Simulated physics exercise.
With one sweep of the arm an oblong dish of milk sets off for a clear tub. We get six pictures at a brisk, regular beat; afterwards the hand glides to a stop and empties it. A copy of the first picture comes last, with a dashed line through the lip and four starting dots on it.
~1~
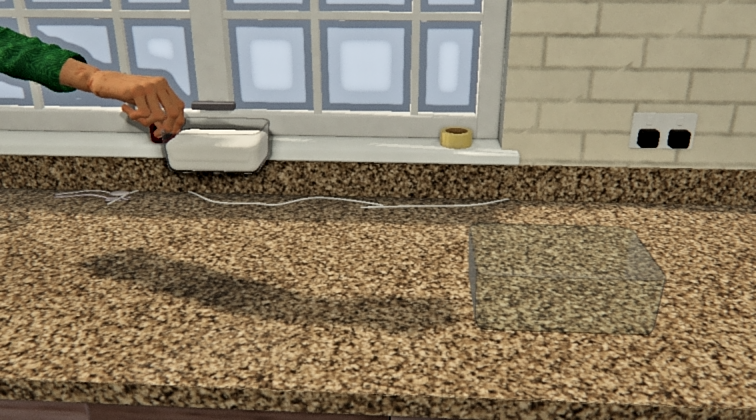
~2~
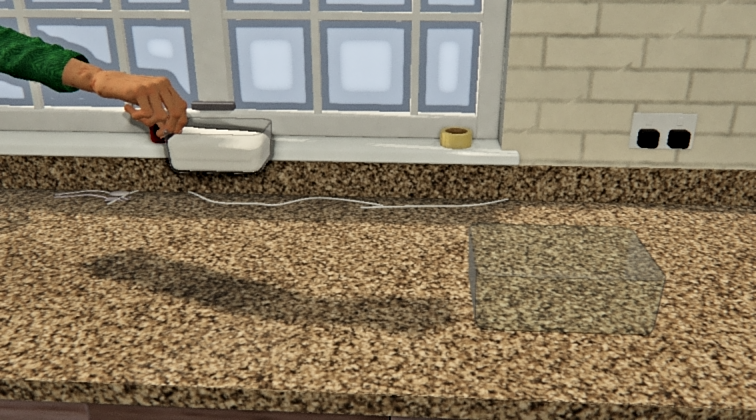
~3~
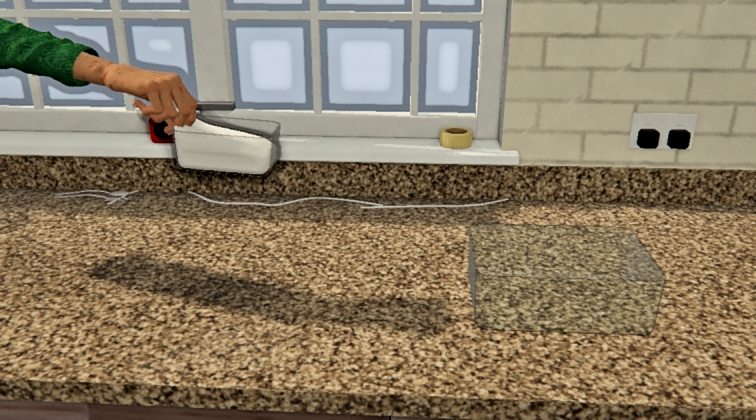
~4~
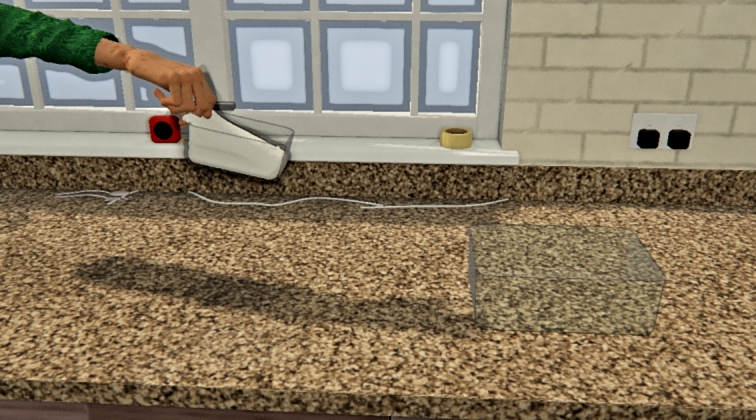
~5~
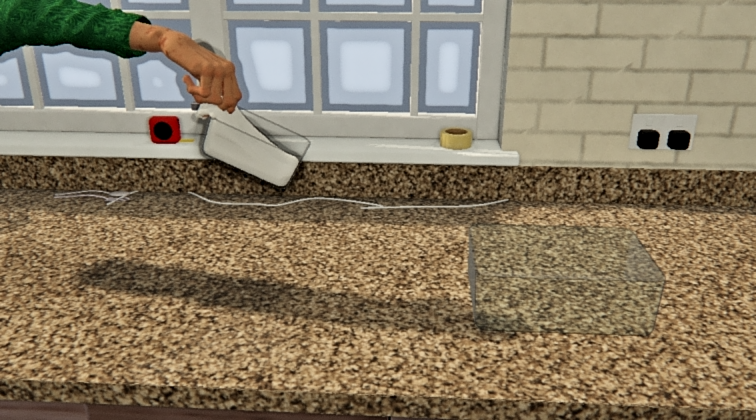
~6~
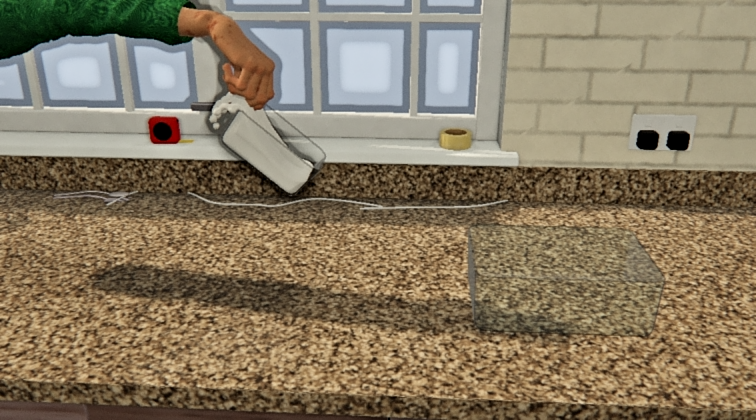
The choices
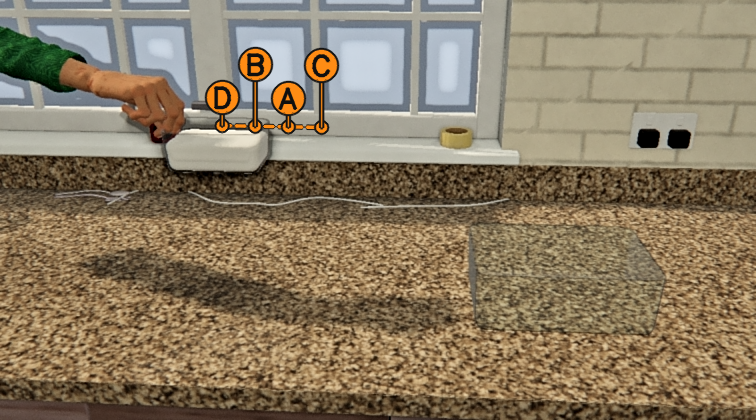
The video shows a green-sleeved arm moving an oblong dish of milk a short way right above a speckled counter, toward a clear tub, tilting its right end steadily downward as some milk slops over the rim.
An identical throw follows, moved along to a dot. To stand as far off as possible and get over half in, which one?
Spot C.
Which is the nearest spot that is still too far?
It is A.
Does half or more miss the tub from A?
Yes, it does.
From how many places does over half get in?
One of the four.
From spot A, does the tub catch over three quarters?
No, less.
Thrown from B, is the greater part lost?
Yes.
On the marked copy, A at (288, 126); B at (255, 126); C at (321, 127); D at (222, 125).
If A is chosen, about 30 % lands in the tub, 64 % falls short and 6 % goes beside or beyond.
If B is chosen, about 2 % lands in the tub, 93 % falls short and 4 % goes beside or beyond.
If C is chosen, about 75 % lands in the tub, 16 % falls short and 9 % goes beside or beyond.
If D is chosen, about 1 % lands in the tub, 98 % falls short.
